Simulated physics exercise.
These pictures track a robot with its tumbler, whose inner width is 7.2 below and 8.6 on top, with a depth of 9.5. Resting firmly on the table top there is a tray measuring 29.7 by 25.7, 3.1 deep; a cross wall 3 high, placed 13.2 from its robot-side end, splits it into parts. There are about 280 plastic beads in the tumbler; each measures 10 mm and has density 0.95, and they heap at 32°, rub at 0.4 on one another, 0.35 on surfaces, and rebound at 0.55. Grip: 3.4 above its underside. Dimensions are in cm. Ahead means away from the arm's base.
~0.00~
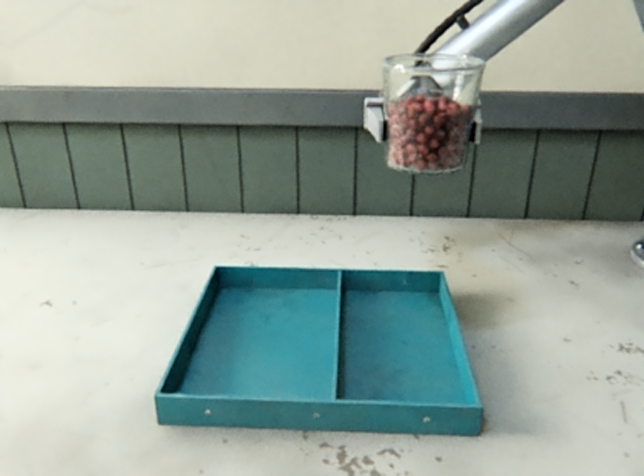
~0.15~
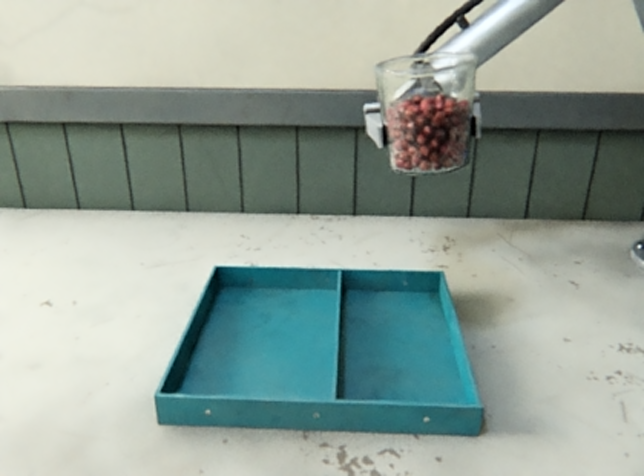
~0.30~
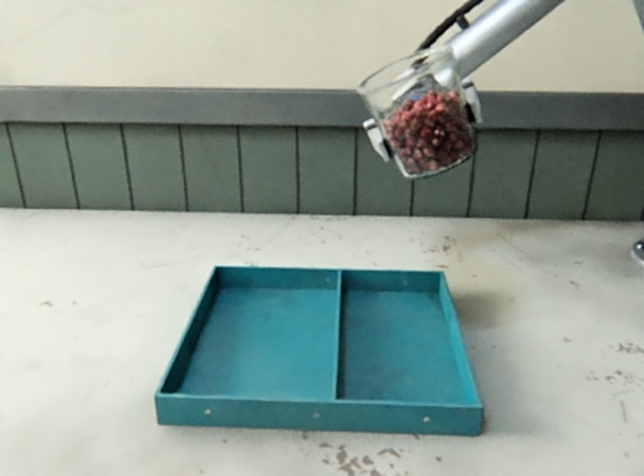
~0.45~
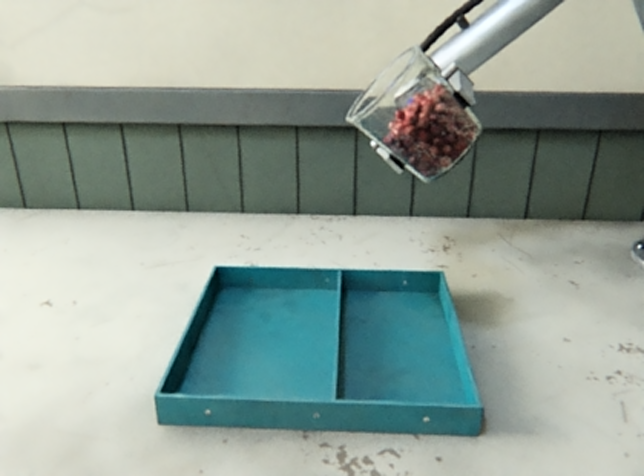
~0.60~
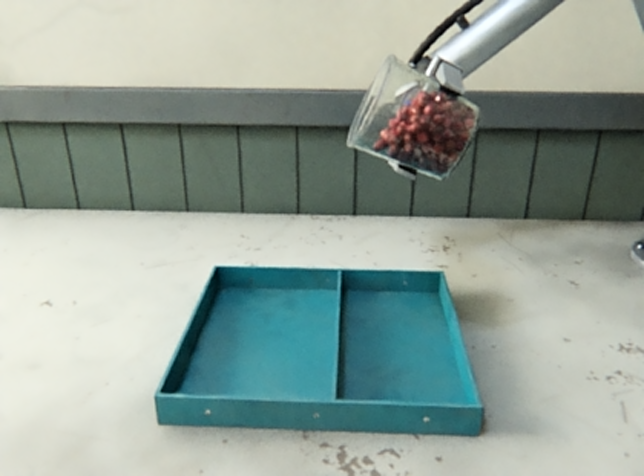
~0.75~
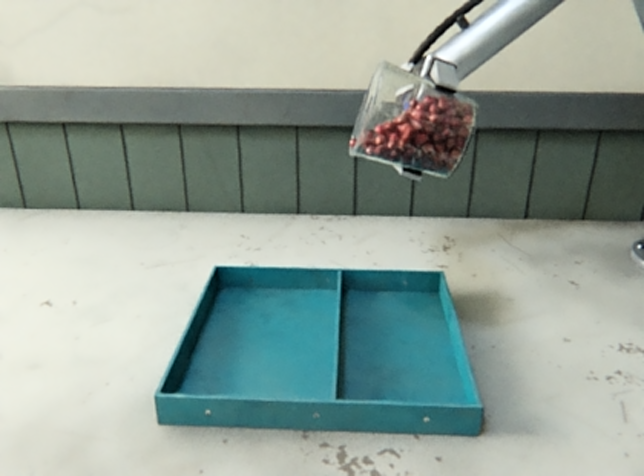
A clear tumbler of dark red beads, held by a robot arm above a divided teal tray, tilted steadily to the left until it lay nearly sideways, and the beads slid toward its rim.
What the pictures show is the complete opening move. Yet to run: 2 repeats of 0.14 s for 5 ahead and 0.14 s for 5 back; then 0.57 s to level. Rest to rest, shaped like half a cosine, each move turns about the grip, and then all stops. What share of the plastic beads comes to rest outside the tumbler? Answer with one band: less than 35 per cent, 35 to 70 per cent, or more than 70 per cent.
35 to 70 per cent.
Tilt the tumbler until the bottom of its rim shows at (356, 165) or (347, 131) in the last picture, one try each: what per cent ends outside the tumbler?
Close to 85 percent for the first and close to 20 percent for the second.
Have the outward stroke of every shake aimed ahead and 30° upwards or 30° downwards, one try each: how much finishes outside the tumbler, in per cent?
65 and 25 %.
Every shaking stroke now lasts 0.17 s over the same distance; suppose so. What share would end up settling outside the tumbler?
40 %.
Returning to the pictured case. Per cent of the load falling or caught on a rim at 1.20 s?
Around 2 per cent of the load.
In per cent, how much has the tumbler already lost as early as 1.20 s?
I'd put it at some 30 per cent at that point.
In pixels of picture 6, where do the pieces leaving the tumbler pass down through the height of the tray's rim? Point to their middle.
About at (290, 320).
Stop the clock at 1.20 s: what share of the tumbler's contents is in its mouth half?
Mouth half share: Roughly 55 %.
After 1.20 s, tilted 72° forward, highest piece 26 above the table; 189 in the tumbler, 76 in the far-side part, 7 in the robot-side part, 5 in flight or on a rim.
After 1.65 s, tilted 24° forward, highest piece 30 above the table; 133 in the tumbler, 124 in the far-side part, 14 in the robot-side part, 6 on the table or floor.
After 2.08 s, level, highest piece 29 above the table; 133 in the tumbler, 124 in the far-side part, 14 in the robot-side part, 6 on the table or floor.
After 3.13 s, level, highest piece 29 above the table; 133 in the tumbler, 124 in the far-side part, 14 in the robot-side part, 6 on the table or floor.
At rest, 133 in the tumbler, 124 in the far-side part, 14 in the robot-side part, 6 on the table or floor. That is 52 % outside the tumbler.
